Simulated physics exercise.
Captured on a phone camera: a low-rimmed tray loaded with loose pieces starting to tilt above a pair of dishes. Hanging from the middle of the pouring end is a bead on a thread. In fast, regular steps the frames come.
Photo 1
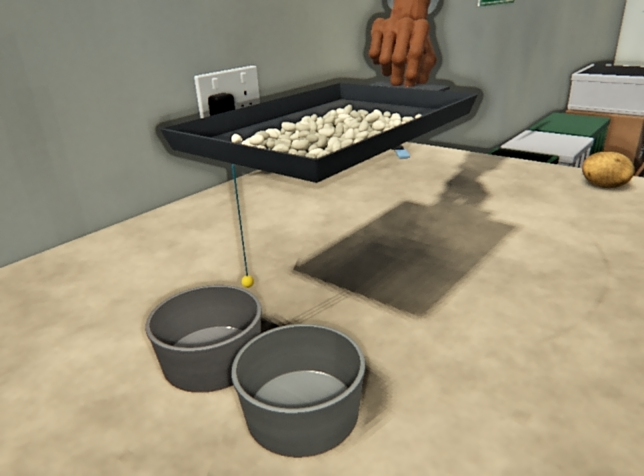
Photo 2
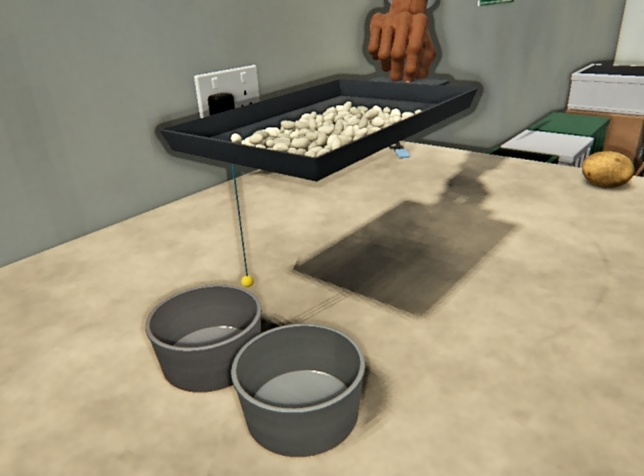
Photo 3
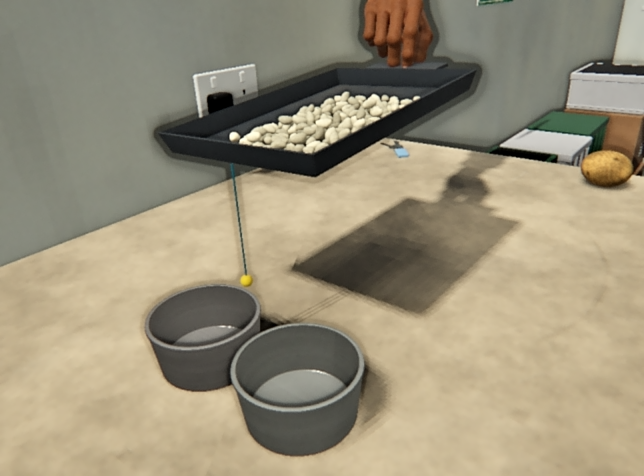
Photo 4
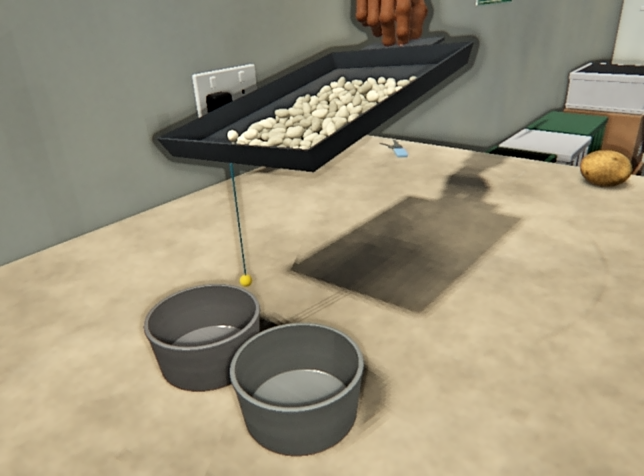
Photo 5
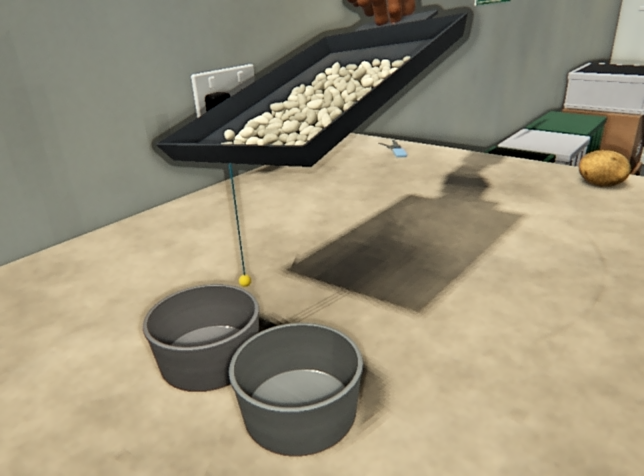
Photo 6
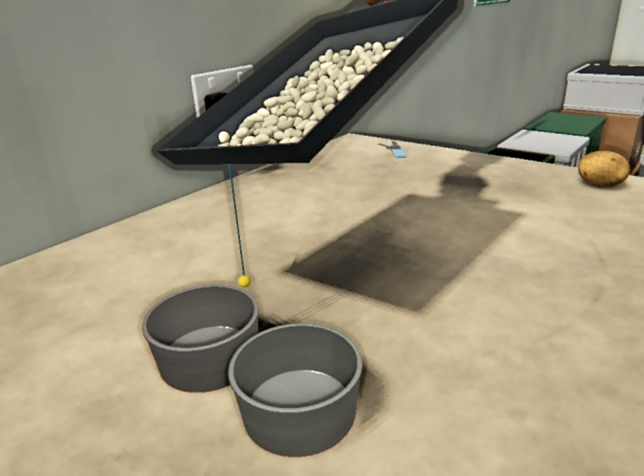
A brown hand raises the far end of a dark tray of white beans, tilting it clearly.
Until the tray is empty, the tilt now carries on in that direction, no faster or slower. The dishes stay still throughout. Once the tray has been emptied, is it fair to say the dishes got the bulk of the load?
The dishes collect the minority.
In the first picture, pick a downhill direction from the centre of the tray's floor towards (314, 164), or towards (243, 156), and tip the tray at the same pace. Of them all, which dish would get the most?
For the first slope the righthand dish, for the second the lefthand dish.
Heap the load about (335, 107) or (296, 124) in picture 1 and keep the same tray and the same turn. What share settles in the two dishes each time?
Estimate: 10 % first, 30 % second.
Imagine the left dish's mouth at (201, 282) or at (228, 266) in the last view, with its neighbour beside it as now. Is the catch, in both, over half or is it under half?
Taking the places in turn, it's past half and then shy of half.
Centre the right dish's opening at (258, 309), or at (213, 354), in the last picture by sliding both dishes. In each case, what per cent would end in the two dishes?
The first gives 80 %, the second 30 %.
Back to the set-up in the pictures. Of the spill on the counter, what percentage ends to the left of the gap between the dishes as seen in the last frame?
Roughly 100 percent.
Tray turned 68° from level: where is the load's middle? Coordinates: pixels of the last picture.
The middle of the pieces sits at roughly (204, 141).
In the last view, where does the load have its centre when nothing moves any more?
Around (176, 323).
Just after the last frame, tray tipped steeply; the larger part on the tray; just a few in the left dish; about a tenth in the air.
A moment on, tray tipped past a quarter turn; about a tenth on the tray; roughly a quarter in the left dish; roughly half outside both; roughly a quarter in the air.
Further on, tray tipped past a quarter turn; roughly a quarter in the left dish; the larger part outside both.
When it is over, tray tipped past a quarter turn; not one in the right dish; roughly a quarter in the left dish; the larger part outside both.
